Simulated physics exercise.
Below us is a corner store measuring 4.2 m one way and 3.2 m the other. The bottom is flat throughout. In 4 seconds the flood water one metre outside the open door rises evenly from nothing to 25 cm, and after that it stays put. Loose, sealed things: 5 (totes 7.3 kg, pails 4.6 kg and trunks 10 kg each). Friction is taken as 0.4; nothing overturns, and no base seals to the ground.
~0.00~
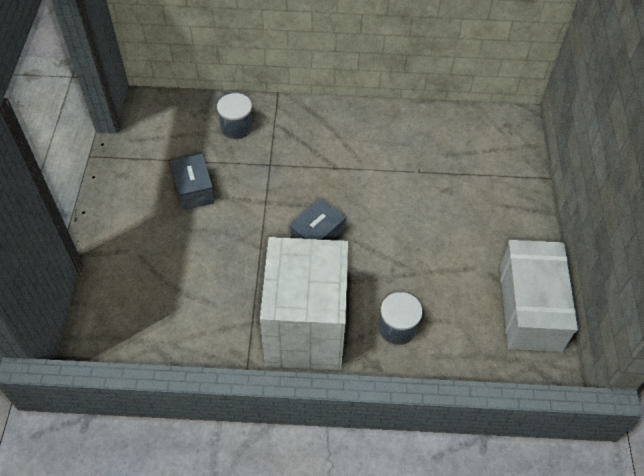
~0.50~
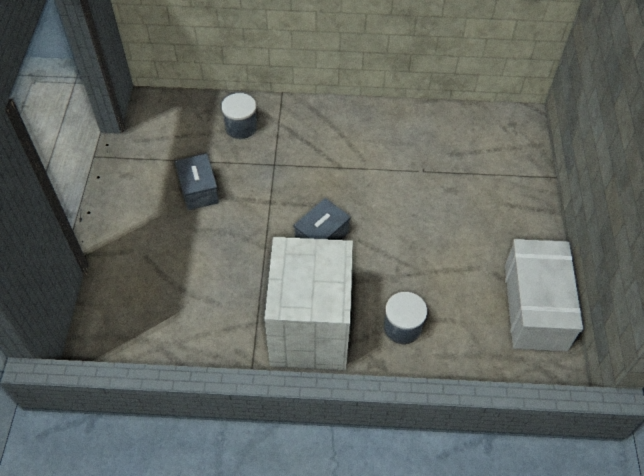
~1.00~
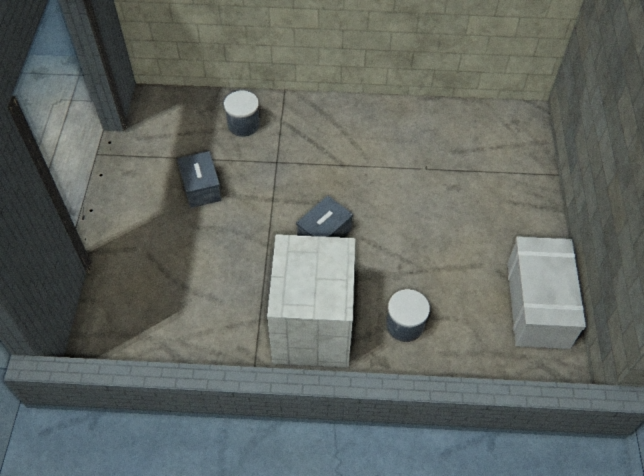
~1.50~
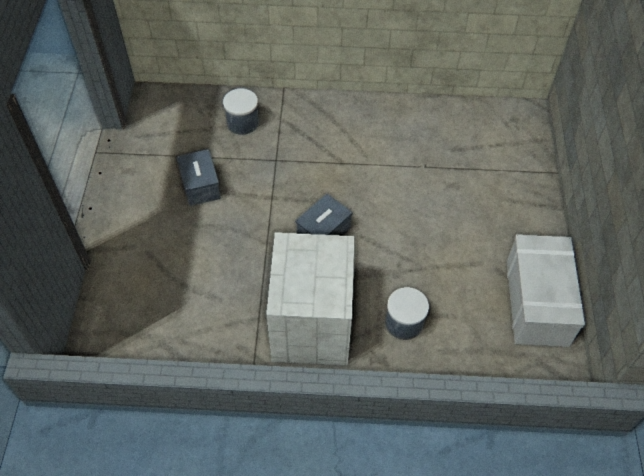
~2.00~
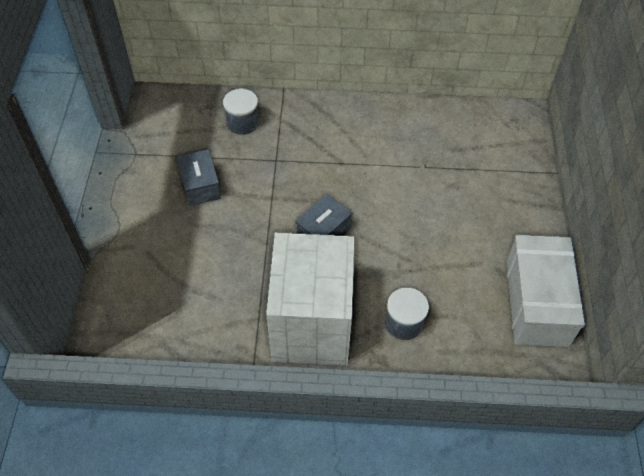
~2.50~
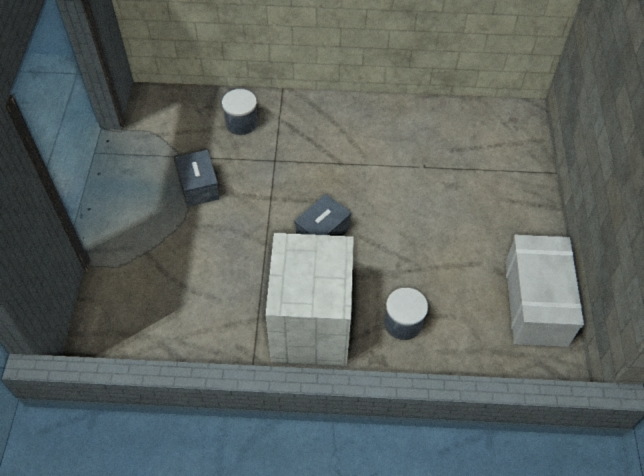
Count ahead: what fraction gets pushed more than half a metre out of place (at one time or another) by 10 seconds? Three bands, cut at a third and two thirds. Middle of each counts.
The share moved is two out of three or more.
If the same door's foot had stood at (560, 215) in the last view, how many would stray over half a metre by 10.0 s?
Then it comes to 5 of them.
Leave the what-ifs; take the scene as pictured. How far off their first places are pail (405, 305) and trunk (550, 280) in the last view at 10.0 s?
The first is 50 cm from its start, the second 100 cm.
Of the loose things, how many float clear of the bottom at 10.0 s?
At that moment 5.
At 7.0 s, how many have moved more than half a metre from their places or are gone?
By my reckoning, 3.
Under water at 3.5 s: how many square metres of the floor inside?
At that time the wet patch spans about 3.0 m2.
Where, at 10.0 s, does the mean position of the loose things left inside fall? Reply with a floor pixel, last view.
The centre sits near (472, 267).
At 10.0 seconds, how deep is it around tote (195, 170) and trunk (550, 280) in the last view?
Depth approx. 19 cm / 17 cm.
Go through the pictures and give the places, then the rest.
The first frame shows a tote at (318, 221) rests on the ground; a pail at (402, 310), on the bottom; 0.0 m2 under water; 0 of 5 have shifted.
The second frame shows a tote at (322, 221), on the bottom; a pail at (406, 310) rests on the ground; 0.0 m2 under water; 0 of 5 have shifted.
The third frame shows a tote at (325, 218) rests on the ground; a pail at (409, 307), on the bottom; 0.0 m2 under water; 0 of 5 have shifted.
The fourth frame shows a tote at (324, 216) rests on the ground; a pail at (408, 305) rests on the ground; 0.0 m2 under water; 0 of 5 have shifted.
The fifth frame shows a tote at (324, 217), on the bottom; a pail at (408, 305) rests on the ground; water covers 0.1 m2; 0 of 5 have shifted.
The sixth frame shows a tote at (323, 217), on the bottom; a pail at (407, 305), on the bottom; 0.9 m2 under water; 0 of 5 have shifted.
After 3.5 s 1 of 5 are over 50 cm from their spots; 0 afloat.
After 4.5 s 1 of 5 are over 50 cm from their spots; 0 afloat.
After 7.0 s 3 of 5 are over 50 cm from their spots; 4 afloat.
After 10.0 s 4 of 5 are over 50 cm from their spots, and 4 have been at some point; 5 afloat.
